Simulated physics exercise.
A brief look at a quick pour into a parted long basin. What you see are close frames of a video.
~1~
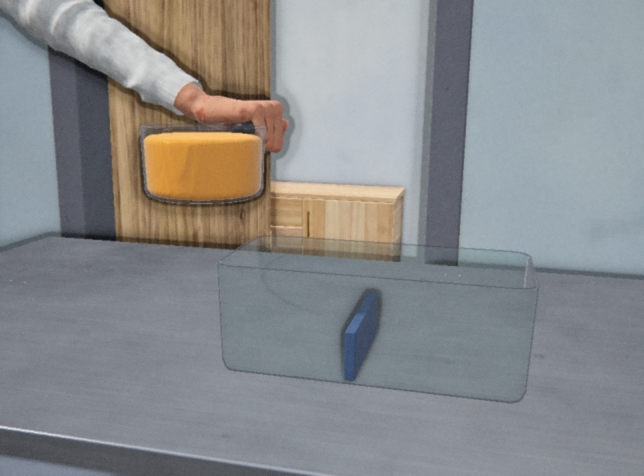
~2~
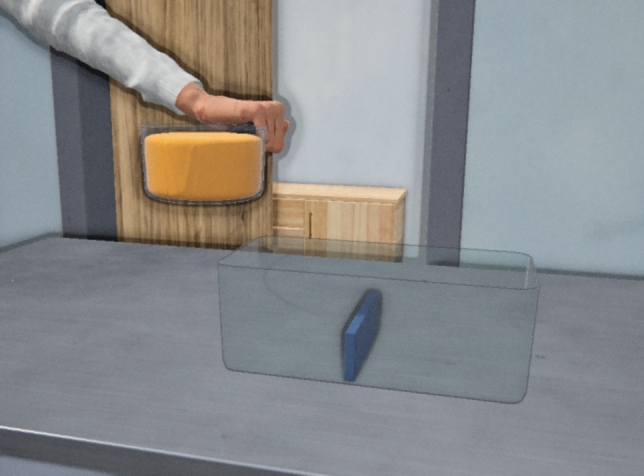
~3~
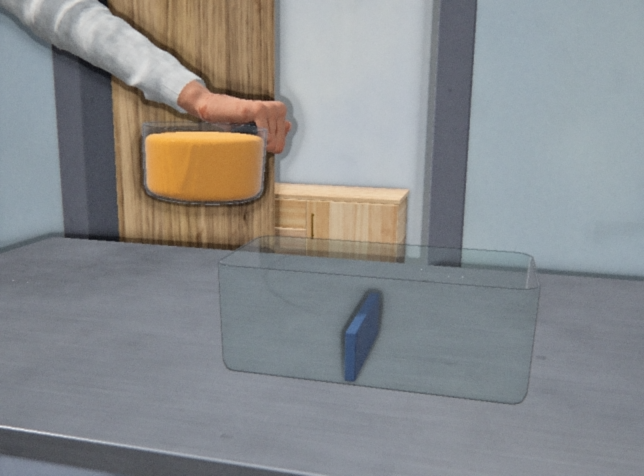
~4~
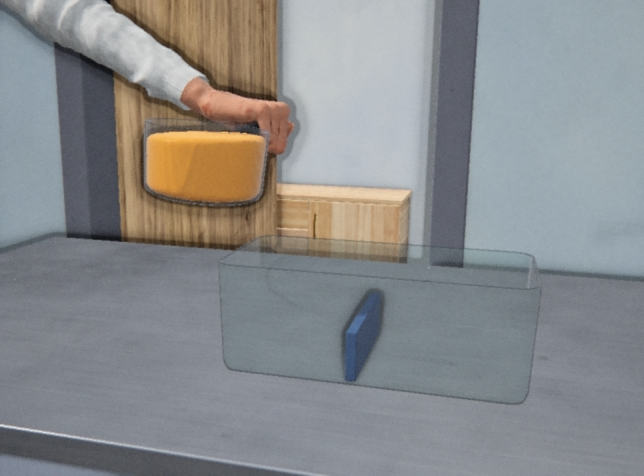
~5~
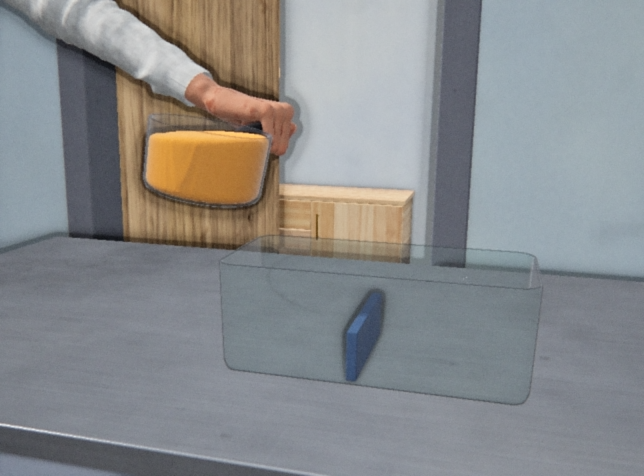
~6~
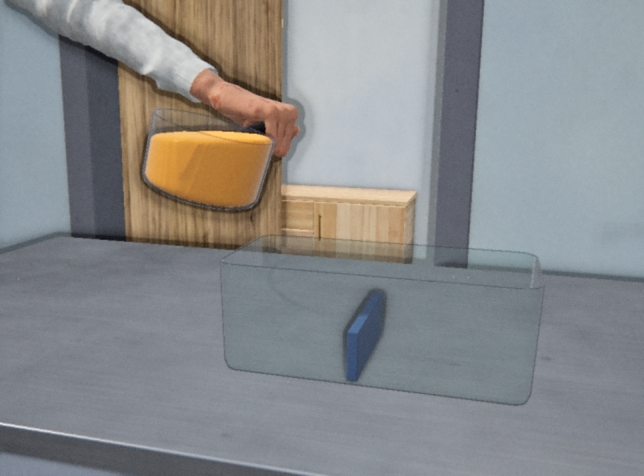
On a grey tabletop, a hand gradually tilting a clear container of orange liquid rightward above a transparent basin with a blue divider.
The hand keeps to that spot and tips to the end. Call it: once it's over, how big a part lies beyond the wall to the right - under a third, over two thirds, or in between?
Under a third.
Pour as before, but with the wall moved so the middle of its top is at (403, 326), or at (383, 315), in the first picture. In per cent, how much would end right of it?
I'd expect near 5 percent the first time and near 5 percent the next.
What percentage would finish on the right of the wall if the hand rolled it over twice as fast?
It comes to 10 per cent or so.
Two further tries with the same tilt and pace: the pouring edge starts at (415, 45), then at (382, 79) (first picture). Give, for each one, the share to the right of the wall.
The first start gives some 90 %, the second some 95 %.
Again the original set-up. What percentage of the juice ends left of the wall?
Share: Roughly 95 %.
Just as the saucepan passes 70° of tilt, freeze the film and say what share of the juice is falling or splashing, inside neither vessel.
About 25 per cent.
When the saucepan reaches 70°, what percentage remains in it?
50 per cent or so.
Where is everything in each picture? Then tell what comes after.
In the first picture, tilt 0°; pouring edge (260, 130); surface from (153, 135) to (261, 139); the long basin's rim runs from (239, 250) to (533, 271); the wall's top is at (363, 312).
In the second picture, tilt 1°; pouring edge (261, 131); surface from (154, 135) to (261, 140).
In the third picture, tilt 3°; pouring edge (263, 133); surface from (155, 135) to (262, 140).
In the fourth picture, tilt 6°; pouring edge (265, 136); surface from (157, 135) to (265, 140).
In the fifth picture, tilt 10°; pouring edge (268, 140); surface from (159, 135) to (268, 140).
In the sixth picture, tilt 15°; pouring edge (270, 146); surface from (161, 135) to (271, 141).
A moment on, the saucepan is tipped part way and 49 per cent is still to pour, 27 is left of the wall and 0 right of it.
Next, the saucepan is tipped right over and 7 per cent is still to pour, 87 is left of the wall and 1 right of it.
Then the saucepan is tipped right over and 0 per cent is still to pour, 94 is left of the wall and 2 right of it.
Later the saucepan is tipped right over and 0 per cent is still to pour, 94 is left of the wall and 2 right of it.
In the end 94 per cent lies left of the wall, 2 right of it and 4 outside.
